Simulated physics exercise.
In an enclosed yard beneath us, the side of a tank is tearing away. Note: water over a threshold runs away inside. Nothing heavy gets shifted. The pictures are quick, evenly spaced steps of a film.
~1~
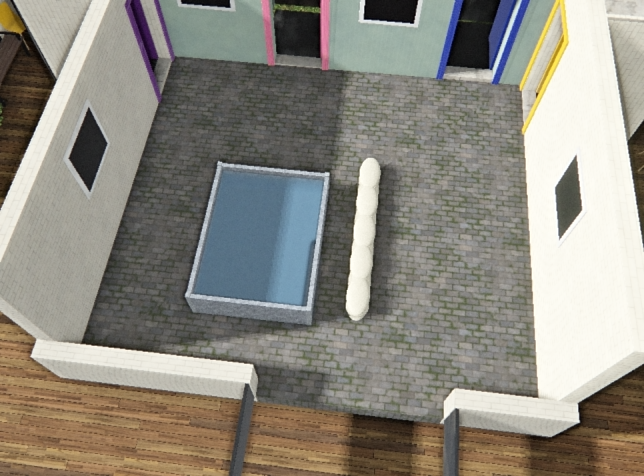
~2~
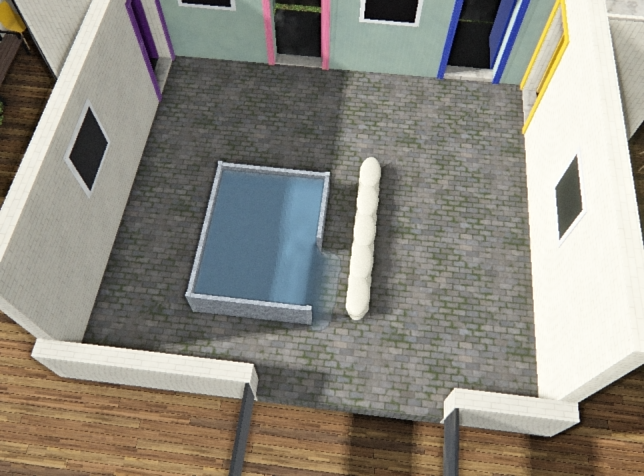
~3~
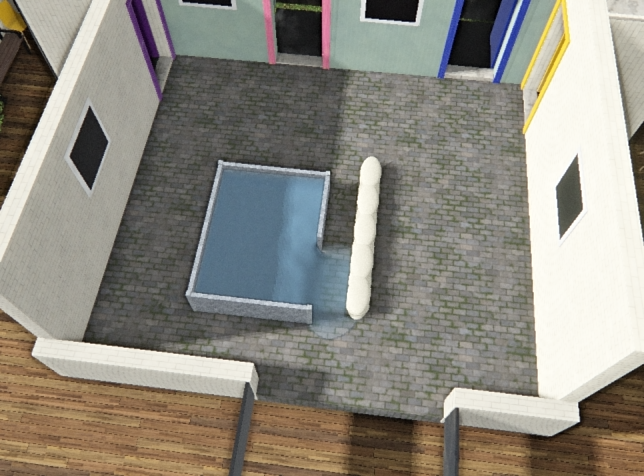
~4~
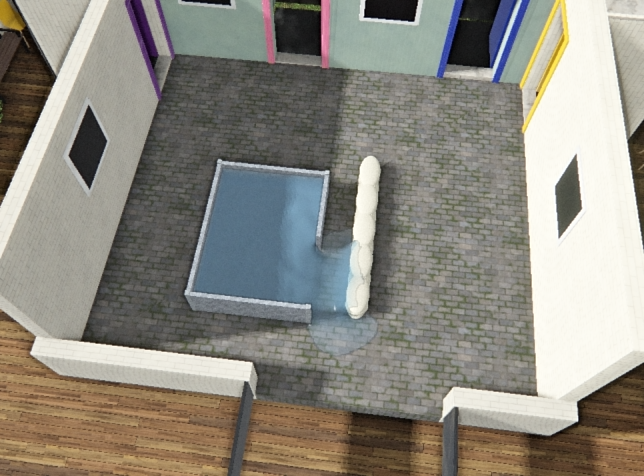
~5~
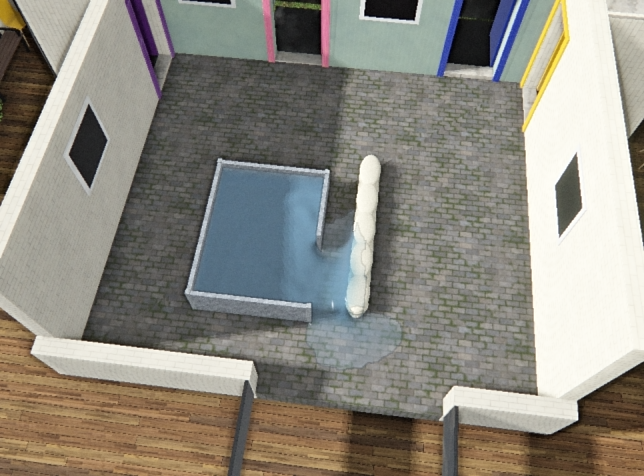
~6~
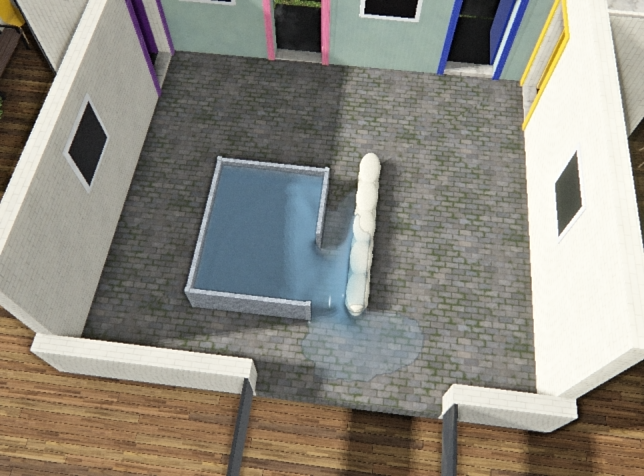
Water poured from a gap that opened in the right side of a rectangular tank in a walled yard, reached the long white barrier beside it, and spread around its near end across the paving.
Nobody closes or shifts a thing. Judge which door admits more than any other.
The pink door admits the most.
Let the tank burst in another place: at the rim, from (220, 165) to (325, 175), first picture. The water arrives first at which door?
It's the one in pink.
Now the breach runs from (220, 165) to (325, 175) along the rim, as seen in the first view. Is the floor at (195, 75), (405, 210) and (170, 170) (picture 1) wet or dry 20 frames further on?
Going through them in turn, I'd say sodden, spared and spared.
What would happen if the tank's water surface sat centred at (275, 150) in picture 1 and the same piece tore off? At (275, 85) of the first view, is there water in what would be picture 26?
It is soaked at that point.
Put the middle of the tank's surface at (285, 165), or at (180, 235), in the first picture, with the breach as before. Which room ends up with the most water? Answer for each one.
Case 1: The yellow door; case 2: The one in pink.
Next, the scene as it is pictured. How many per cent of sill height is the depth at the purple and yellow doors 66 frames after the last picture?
Around 90 in a hundred for the first and 60 in a hundred for the second.
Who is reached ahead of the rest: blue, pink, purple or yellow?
It's the pink-painted one.
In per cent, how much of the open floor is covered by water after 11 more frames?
About 20 per cent.
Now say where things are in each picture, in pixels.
In the first picture, the water tank at (262, 235) is whole and still.
In the second picture, the front is at (322, 324), out from the gap at (312, 282).
In the third picture, water pours out at (313, 282) and has run to (346, 326).
In the fourth picture, the front is at (369, 332), out from the gap at (312, 282).
In the fifth picture, the front is at (394, 342), out from the gap at (312, 281).
In the sixth picture, the front is at (414, 350), out from the gap at (312, 278).
A moment on, water covers 15 % of the floor; blue door not reached, purple door not reached, pink door not reached, yellow door not reached.
Next, water covers 20 % of the floor; blue door not reached, purple door not reached, pink door not reached, yellow door not reached.
Then, water covers 25 % of the floor; blue door wet at the sill, nothing in, purple door not reached, pink door a trickle in, yellow door not reached.
Later, water covers 45 % of the floor; blue door wet at the sill, nothing in, purple door wet at the sill, nothing in, pink door some in, yellow door a trickle in.
In the end, water covers 65 % of the floor; blue door wet at the sill, nothing in, purple door wet at the sill, nothing in, pink door a lot in, yellow door a trickle in; the pink door has let in the most.
